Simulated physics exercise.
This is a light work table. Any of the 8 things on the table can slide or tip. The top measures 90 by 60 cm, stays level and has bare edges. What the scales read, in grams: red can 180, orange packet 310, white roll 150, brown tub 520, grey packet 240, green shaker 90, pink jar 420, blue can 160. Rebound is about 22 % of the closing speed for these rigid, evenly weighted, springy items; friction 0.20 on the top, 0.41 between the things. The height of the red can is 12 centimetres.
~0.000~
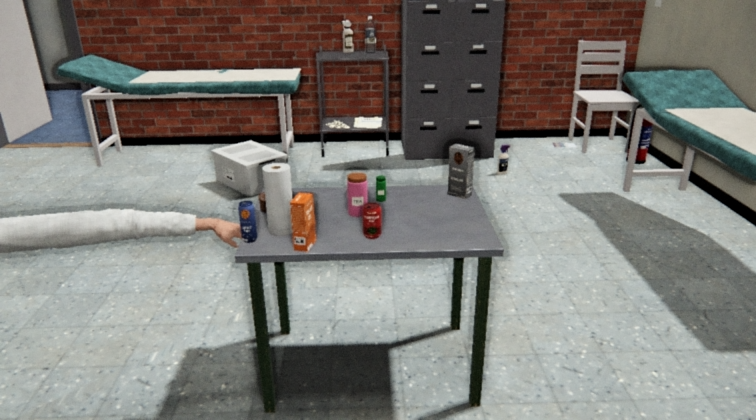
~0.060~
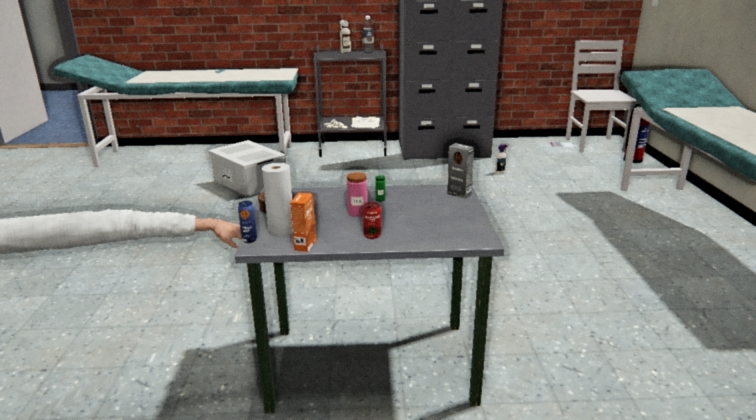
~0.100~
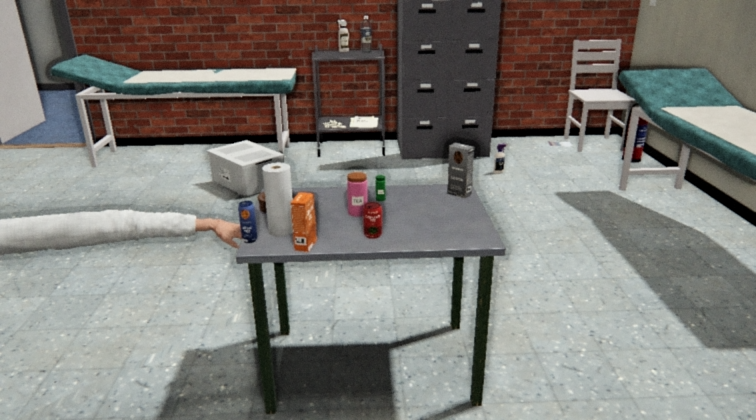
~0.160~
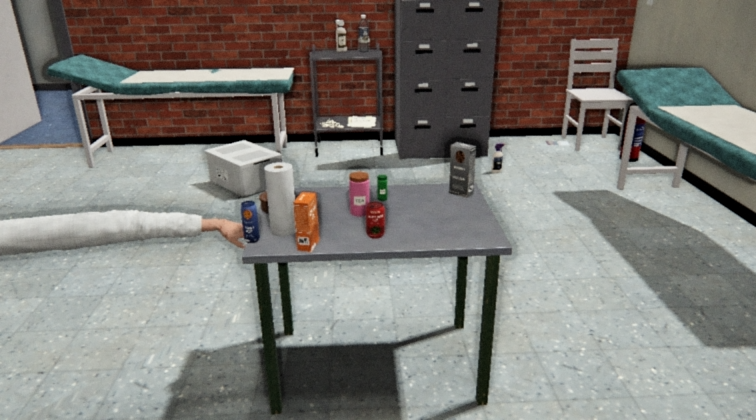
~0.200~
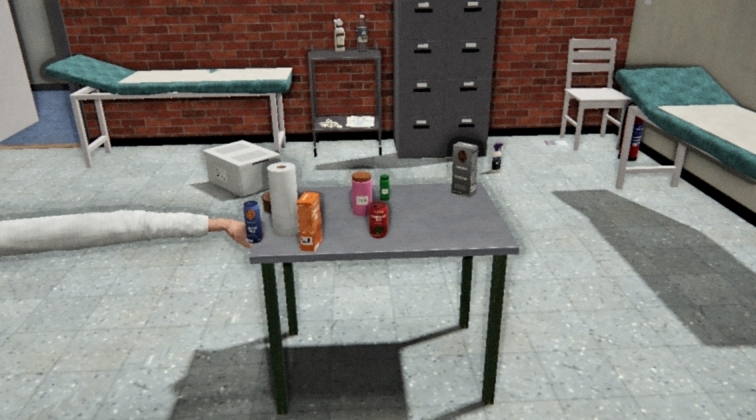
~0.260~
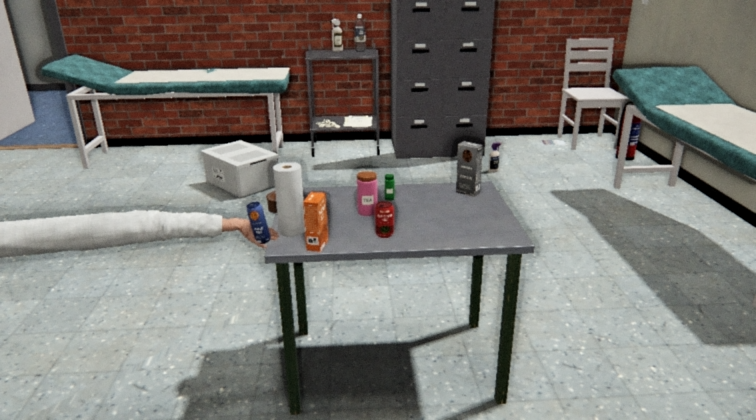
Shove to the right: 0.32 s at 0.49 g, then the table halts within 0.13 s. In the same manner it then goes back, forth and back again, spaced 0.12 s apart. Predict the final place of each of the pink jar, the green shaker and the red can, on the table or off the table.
The pink jar finishes on the table; the green shaker finishes on the table; the red can finishes on the table.
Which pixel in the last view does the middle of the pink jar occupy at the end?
It ends near (435, 191).
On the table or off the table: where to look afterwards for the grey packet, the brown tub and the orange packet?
Outcome: The grey packet departs its support; the brown tub departs its support; the orange packet remains on its support.
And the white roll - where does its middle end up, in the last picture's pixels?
I'd put it at around (99, 388).
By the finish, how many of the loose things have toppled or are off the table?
Total: 4.
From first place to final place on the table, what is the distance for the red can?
It ends about 30 centimetres from where it started.
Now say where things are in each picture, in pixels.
The first picture shows pink jar (357, 195); green shaker (381, 189); red can (372, 221).
The second picture shows grey packet (460, 171).
The third picture shows blue can (248, 222); orange packet (304, 222).
The fourth picture shows table along by 2 cm; white roll (281, 200).
The fifth picture shows table along by 5 cm; blue can (253, 222) moved 3 cm; grey packet (465, 170) moved 3 cm.
The sixth picture shows table along by 10 cm; pink jar (367, 194) moved 6 cm; green shaker (389, 187) moved 6 cm; red can (384, 220) moved 6 cm.
After 0.86 s, table along by 22 cm; white roll and brown tub now off the table; green shaker moved 7 cm near (451, 185); red can moved 7 cm near (455, 218).
After 1.56 s, table along by 30 cm; grey packet now off the table.
In the end (2.9 s), off the table, white roll, brown tub, grey packet and blue can; not toppled but over 5 cm from the start, red can, orange packet, green shaker and pink jar. In the last view, pink jar near (435, 191), green shaker near (454, 185).
